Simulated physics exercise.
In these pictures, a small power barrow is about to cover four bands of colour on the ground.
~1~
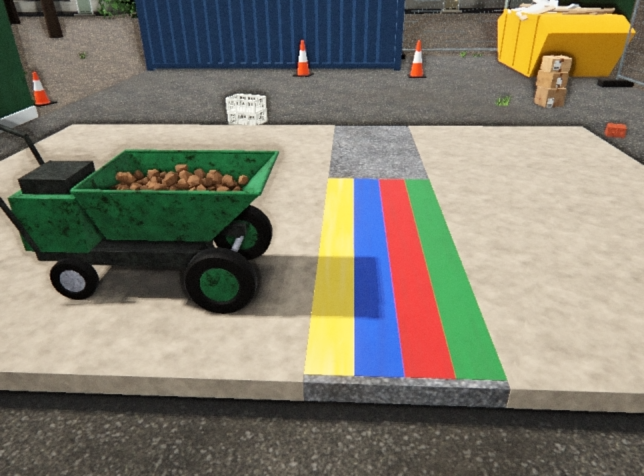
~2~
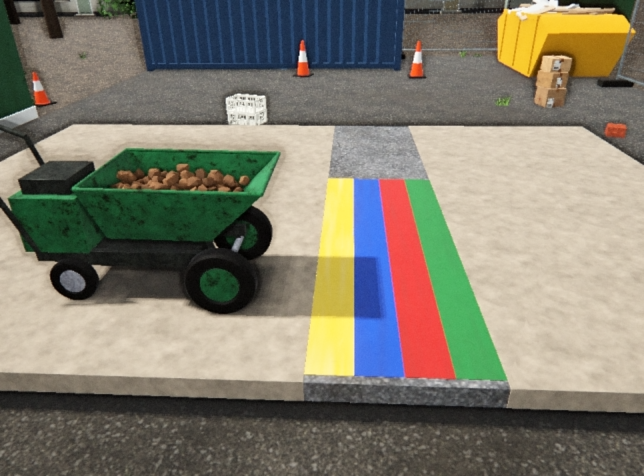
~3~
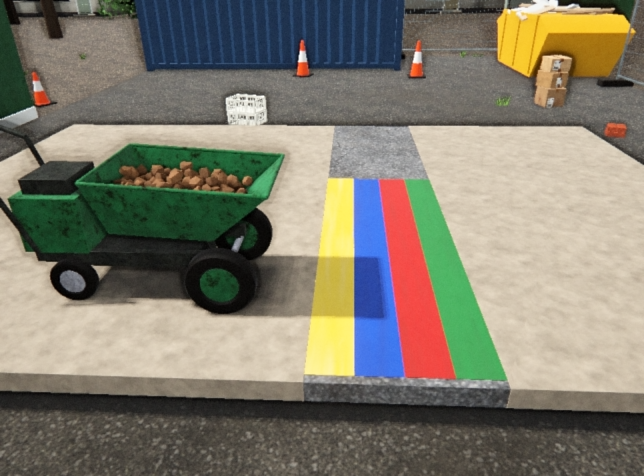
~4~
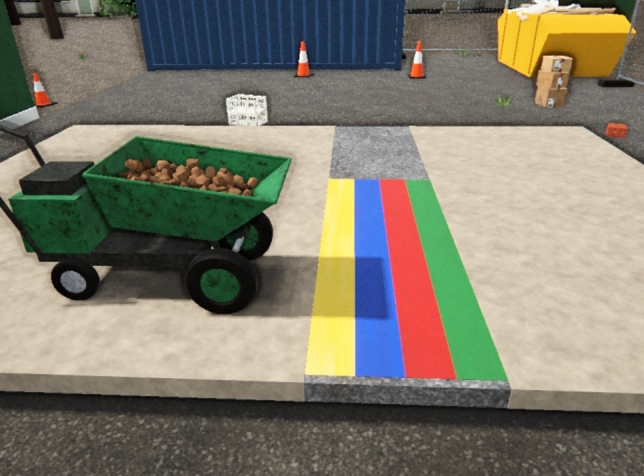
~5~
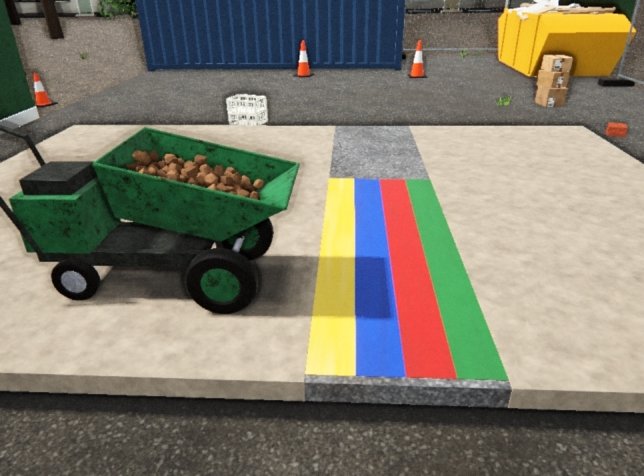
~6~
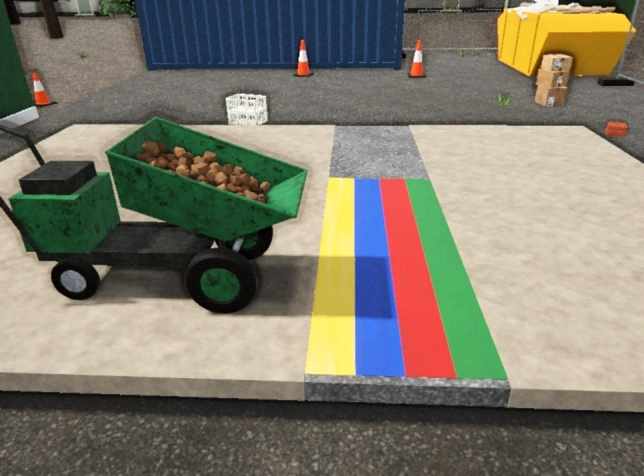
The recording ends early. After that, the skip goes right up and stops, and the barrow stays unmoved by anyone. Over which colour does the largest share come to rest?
The largest share rests over blue.
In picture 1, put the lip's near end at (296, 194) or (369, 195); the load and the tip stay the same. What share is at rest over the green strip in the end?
You'd get around 20 in a hundred, then 30 in a hundred.
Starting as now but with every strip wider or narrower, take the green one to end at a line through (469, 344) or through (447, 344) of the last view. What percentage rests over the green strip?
Shares in order: Close to 20 %; close to 20 %.
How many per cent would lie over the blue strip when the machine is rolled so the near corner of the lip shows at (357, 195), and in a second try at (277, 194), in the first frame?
0 and 30 in a hundred, in that order.
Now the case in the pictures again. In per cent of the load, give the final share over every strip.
The yellow strip takes 15 per cent, the blue strip 30, the red strip 15 and the green strip 10.
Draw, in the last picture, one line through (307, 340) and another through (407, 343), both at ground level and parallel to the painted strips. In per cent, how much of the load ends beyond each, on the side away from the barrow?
The first gives 80 %, the second 30 %.
Shortly afterwards, skip tipped steeply; the whole lot in the skip.
Next, skip tipped right over; near two thirds in the skip; a little over the yellow strip; a little over the blue strip.
Some moments later, skip tipped right over; near a quarter in the skip; a little over the yellow strip; near a third over the blue strip; near a quarter over the red strip; a little over the green strip; only a few off the paint.
In the end, skip tipped right over; a little in the skip; near a quarter over the yellow strip; near a third over the blue strip; near a quarter over the red strip; a little over the green strip; a little off the paint.
